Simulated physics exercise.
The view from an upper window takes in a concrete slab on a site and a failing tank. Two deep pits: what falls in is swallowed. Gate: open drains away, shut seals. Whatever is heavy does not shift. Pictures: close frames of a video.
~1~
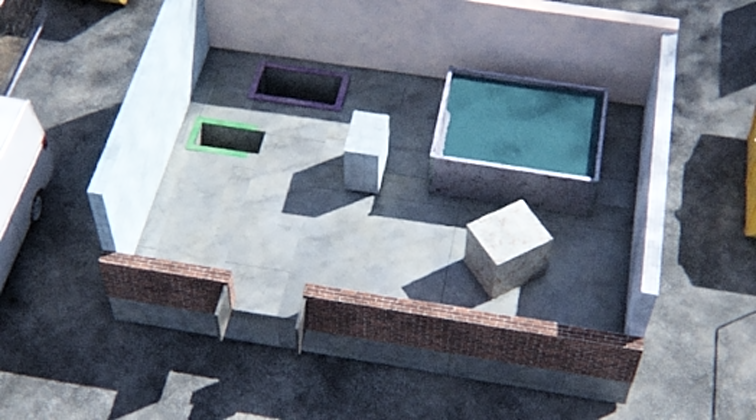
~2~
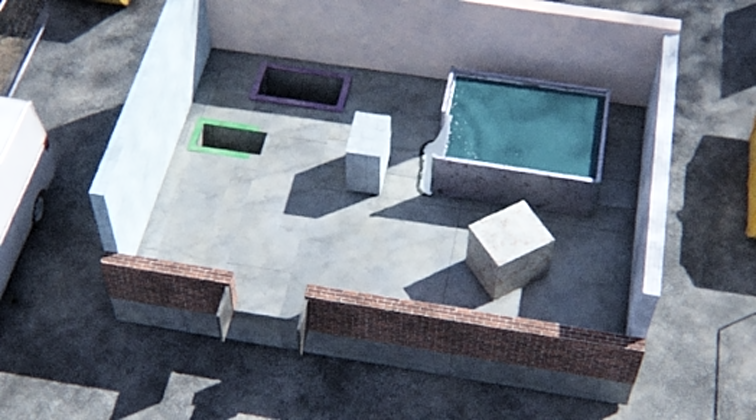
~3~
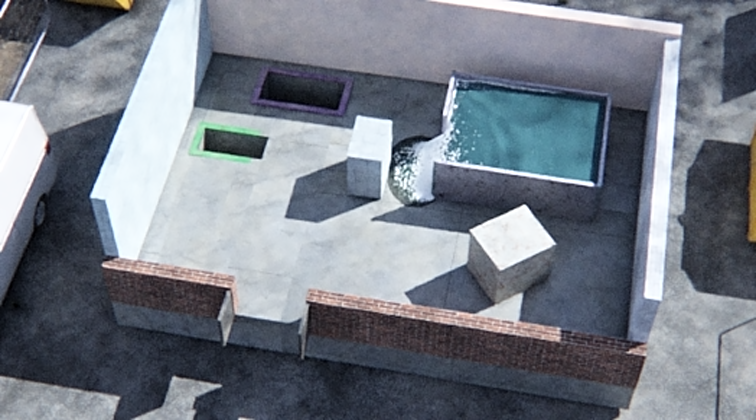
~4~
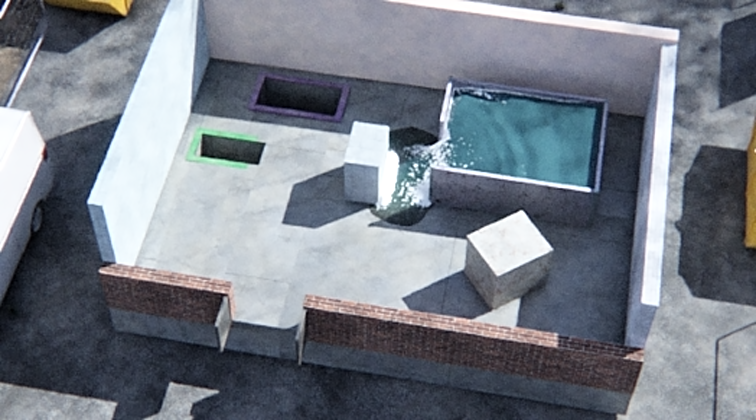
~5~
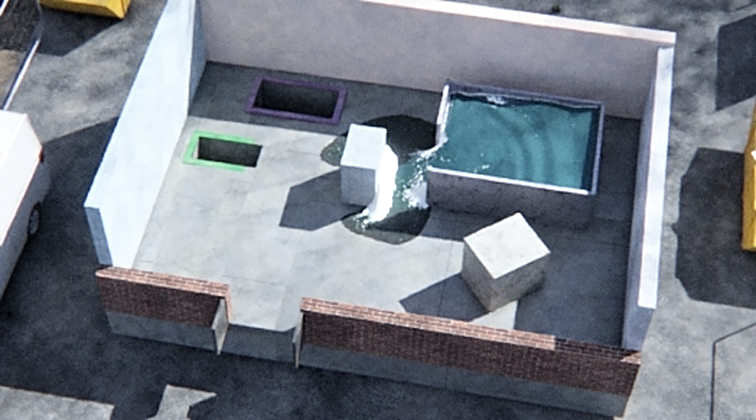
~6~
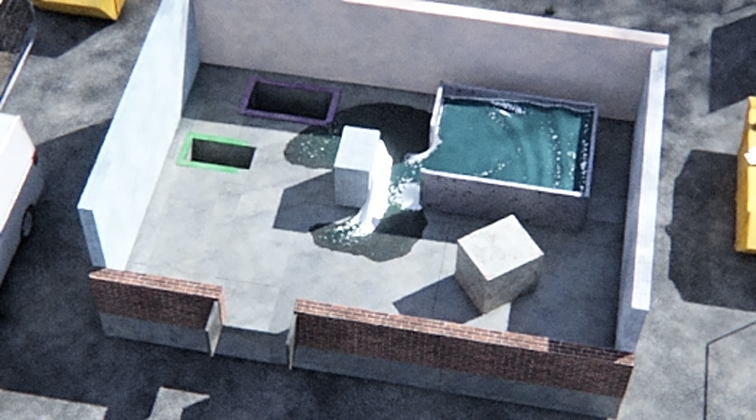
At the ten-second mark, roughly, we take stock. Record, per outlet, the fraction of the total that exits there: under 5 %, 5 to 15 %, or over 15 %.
Log: Gate - 5 to 15 %; green pit - 5 to 15 %; purple pit - over 15 %.
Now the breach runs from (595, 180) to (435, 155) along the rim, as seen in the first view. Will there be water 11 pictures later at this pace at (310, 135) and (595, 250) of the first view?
First point: Unwetted; second point: Inundated.
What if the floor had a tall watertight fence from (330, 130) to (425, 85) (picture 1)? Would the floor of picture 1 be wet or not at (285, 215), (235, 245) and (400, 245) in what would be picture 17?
Okay, the first comes out soaked, the next soaked, and the last soaked.
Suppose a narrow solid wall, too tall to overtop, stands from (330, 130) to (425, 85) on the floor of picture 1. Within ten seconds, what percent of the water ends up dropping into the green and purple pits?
Shares in percent - green: 10; purple: 0.
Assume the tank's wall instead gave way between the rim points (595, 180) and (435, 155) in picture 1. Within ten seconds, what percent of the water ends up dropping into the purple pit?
Purple: 2 %.
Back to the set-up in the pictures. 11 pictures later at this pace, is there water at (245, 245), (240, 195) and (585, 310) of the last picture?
The readings in sequence are watered, waterless, waterless.
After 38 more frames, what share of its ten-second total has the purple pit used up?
About 80 %.
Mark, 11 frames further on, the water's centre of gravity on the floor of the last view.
I'd put my finger on (452, 183).
A moment on, water covers 35 % of the floor; the gate 0 %, the green pit 0 %, the purple pit 1 %.
Next, water covers 55 % of the floor; the gate 1 %, the green pit 0 %, the purple pit 4 %.
Then, water covers 70 % of the floor; the gate 4 %, the green pit 1 %, the purple pit 8 %.
Later, water covers 90 % of the floor; the gate 7 %, the green pit 5 %, the purple pit 14 %.
In the end, water covers 100 % of the floor; the gate 9 %, the green pit 13 %, the purple pit 17 %.
